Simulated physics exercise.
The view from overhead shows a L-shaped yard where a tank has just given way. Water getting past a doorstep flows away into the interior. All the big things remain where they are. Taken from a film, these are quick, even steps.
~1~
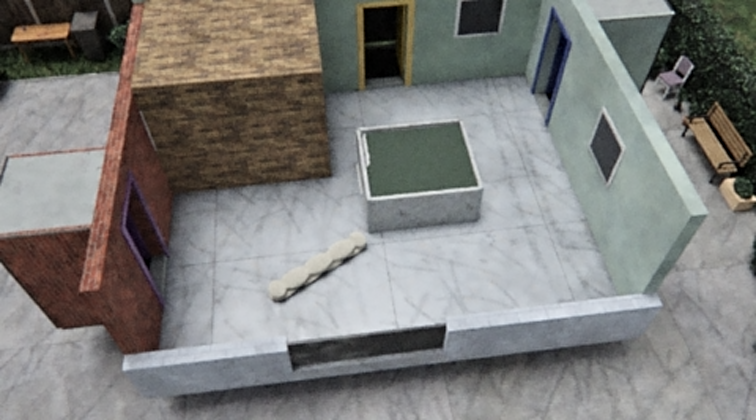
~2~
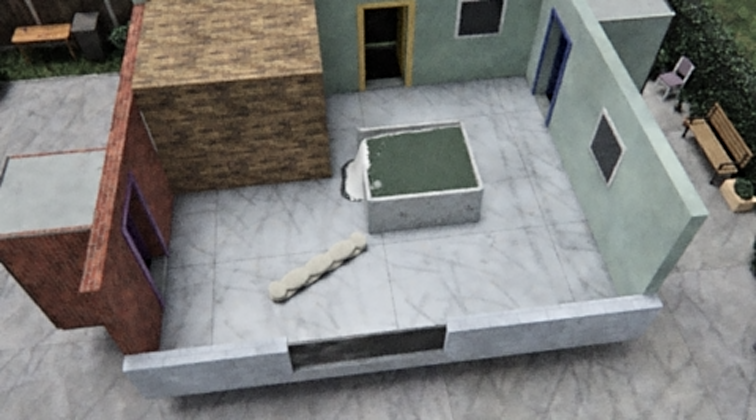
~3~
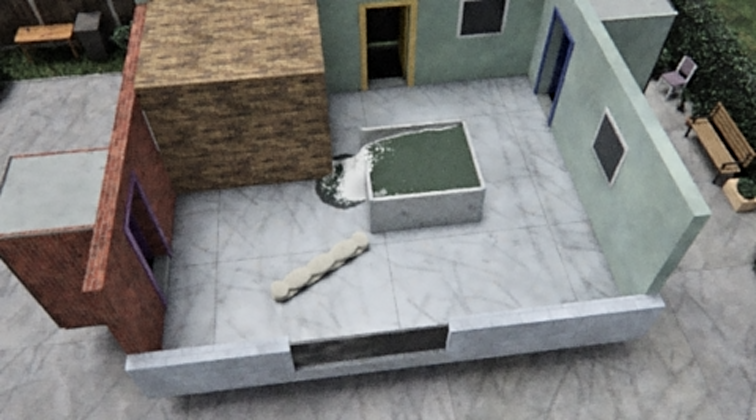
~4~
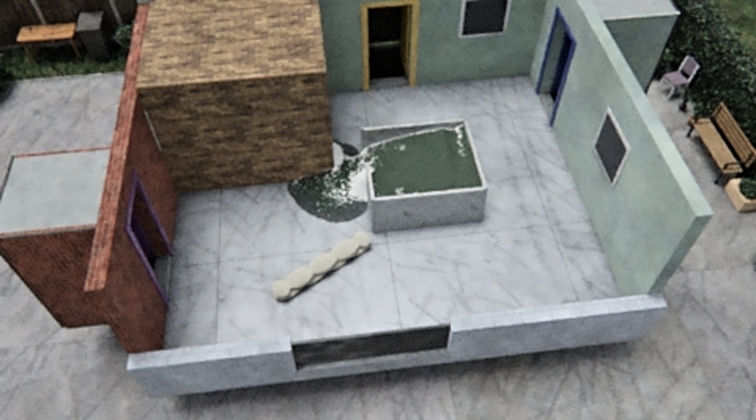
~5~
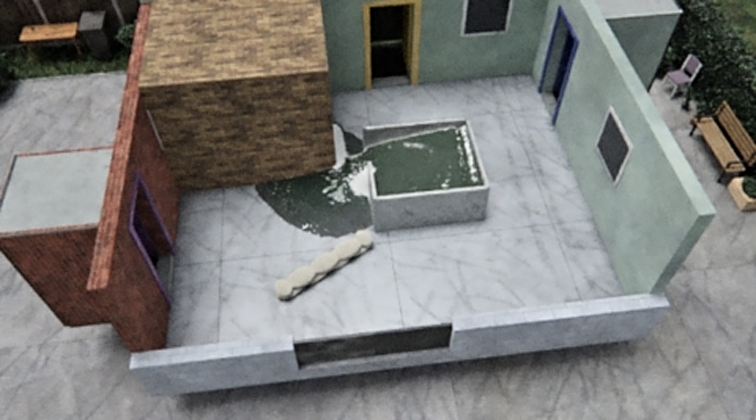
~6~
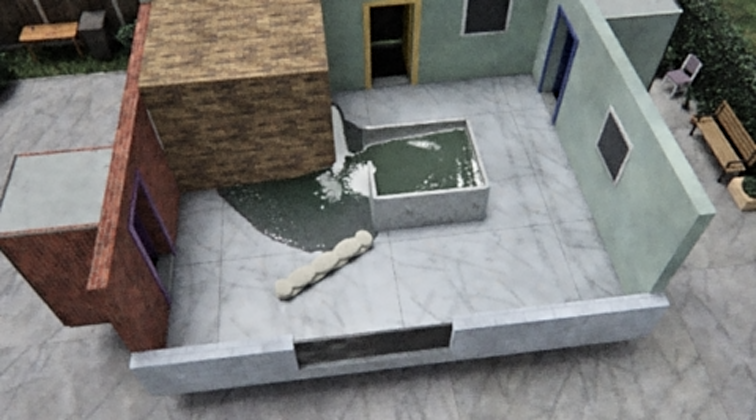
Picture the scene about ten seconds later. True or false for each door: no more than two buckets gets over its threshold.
The yellow door - false; the blue door - false; the purple door - false.
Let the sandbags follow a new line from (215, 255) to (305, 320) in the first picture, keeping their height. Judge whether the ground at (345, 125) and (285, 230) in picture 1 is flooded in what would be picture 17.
The first point would be inundated and the second inundated.
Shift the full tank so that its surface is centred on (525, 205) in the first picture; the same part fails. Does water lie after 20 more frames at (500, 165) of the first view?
At that place: No water.
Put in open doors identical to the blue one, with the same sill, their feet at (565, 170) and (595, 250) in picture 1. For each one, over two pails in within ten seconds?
In that order: Is under, floods.
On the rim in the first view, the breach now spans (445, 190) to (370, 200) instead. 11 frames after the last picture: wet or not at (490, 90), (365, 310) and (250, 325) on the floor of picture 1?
So that's left bare for the first, waterlogged for the second and waterlogged for the third.
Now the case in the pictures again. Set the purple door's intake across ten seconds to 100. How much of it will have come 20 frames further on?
Roughly 75 per cent.
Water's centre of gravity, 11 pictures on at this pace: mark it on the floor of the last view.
I'd say near (357, 189).
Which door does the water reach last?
I'd go with the blue-painted one.
A moment on, water covers 25 % of the floor; the yellow door wet at the sill, nothing in, the blue door not reached, the purple door wet at the sill, nothing in.
Next, water covers 35 % of the floor; the yellow door over two buckets in, the blue door not reached, the purple door under two buckets in.
Then, water covers 50 % of the floor; the yellow door over two buckets in, the blue door under two buckets in, the purple door over two buckets in.
Later, water covers 90 % of the floor; the yellow door over two buckets in, the blue door over two buckets in, the purple door over two buckets in.
In the end, water covers 95 % of the floor; the yellow door over two buckets in, the blue door over two buckets in, the purple door over two buckets in.
